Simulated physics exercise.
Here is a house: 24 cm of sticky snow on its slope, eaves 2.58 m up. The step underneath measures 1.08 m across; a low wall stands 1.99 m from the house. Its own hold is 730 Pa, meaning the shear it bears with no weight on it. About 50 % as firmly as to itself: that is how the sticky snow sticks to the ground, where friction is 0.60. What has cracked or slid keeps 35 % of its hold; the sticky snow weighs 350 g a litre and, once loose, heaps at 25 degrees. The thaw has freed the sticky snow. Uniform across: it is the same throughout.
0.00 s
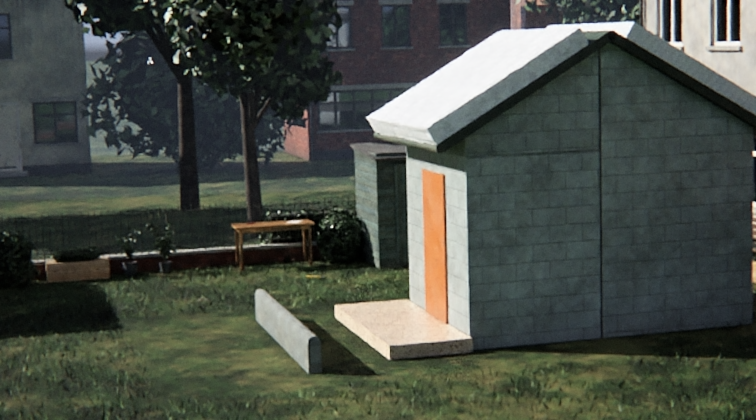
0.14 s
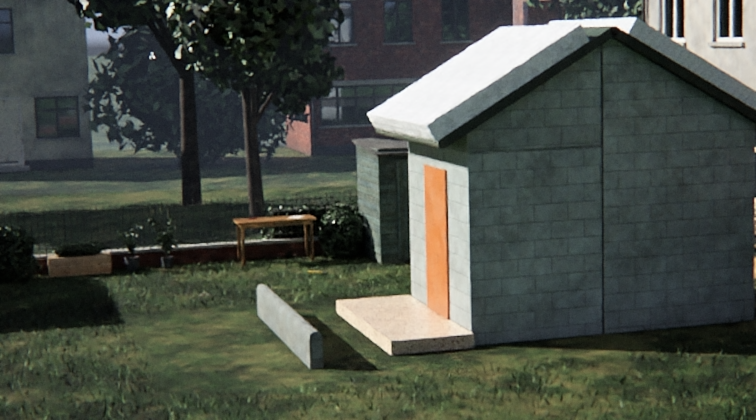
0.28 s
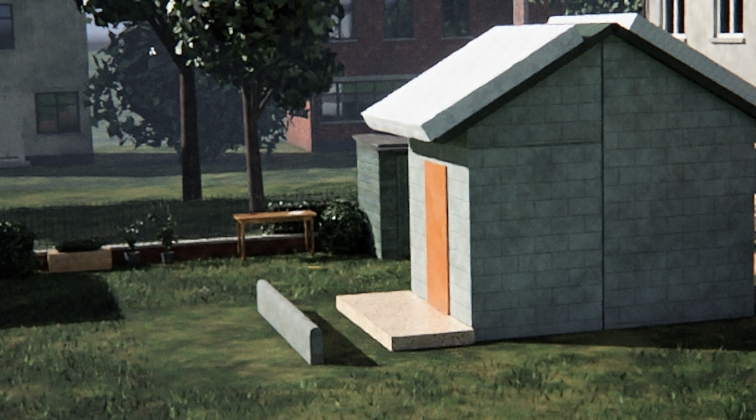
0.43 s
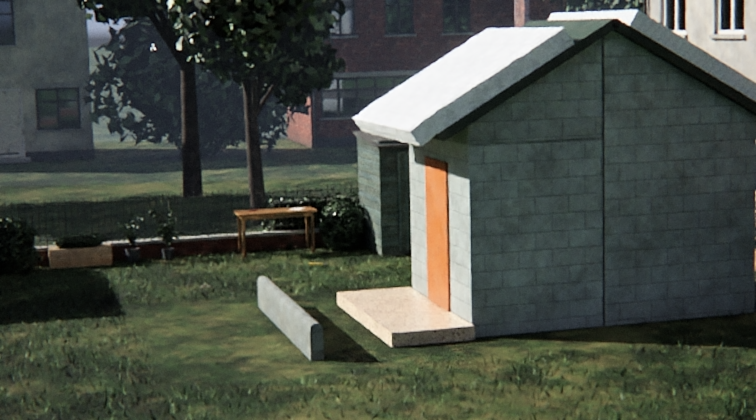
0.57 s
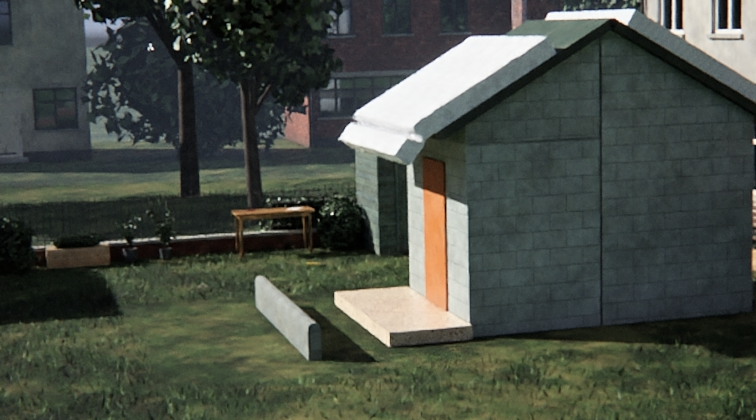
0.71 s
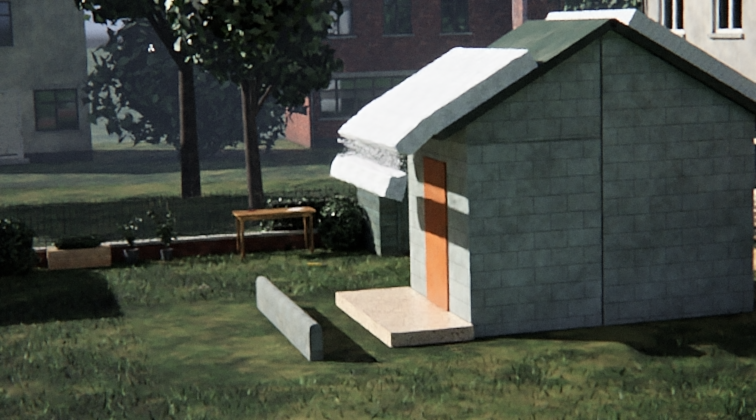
A thick white layer of snow slides down the left slope of a small grey block house's roof, slowly at first, then faster, baring a dark green strip near the ridge as its lower edge juts out, cracks and bends downward. The house, with an orange door and pale step, stands right of a low grey wall and wooden bench. The nearly still, slightly raised view shows a grassy yard before trees and buildings.
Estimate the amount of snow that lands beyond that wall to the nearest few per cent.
About 37 %.
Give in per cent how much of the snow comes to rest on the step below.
Estimated share: About 0 %.
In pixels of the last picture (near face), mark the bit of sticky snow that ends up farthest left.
It shows up near (105, 373) in the last picture.
After 1.13 s, 42 % is still on the roof and 0 % is past the low wall.
After 1.62 s, none is still on the roof and 34 % is past the low wall.
After 2.11 s, none is still on the roof and 37 % is past the low wall.
After 2.60 s, none is still on the roof and 37 % is past the low wall.
After 2.70 s, at the end, none is still on the roof and 37 % is past the low wall.
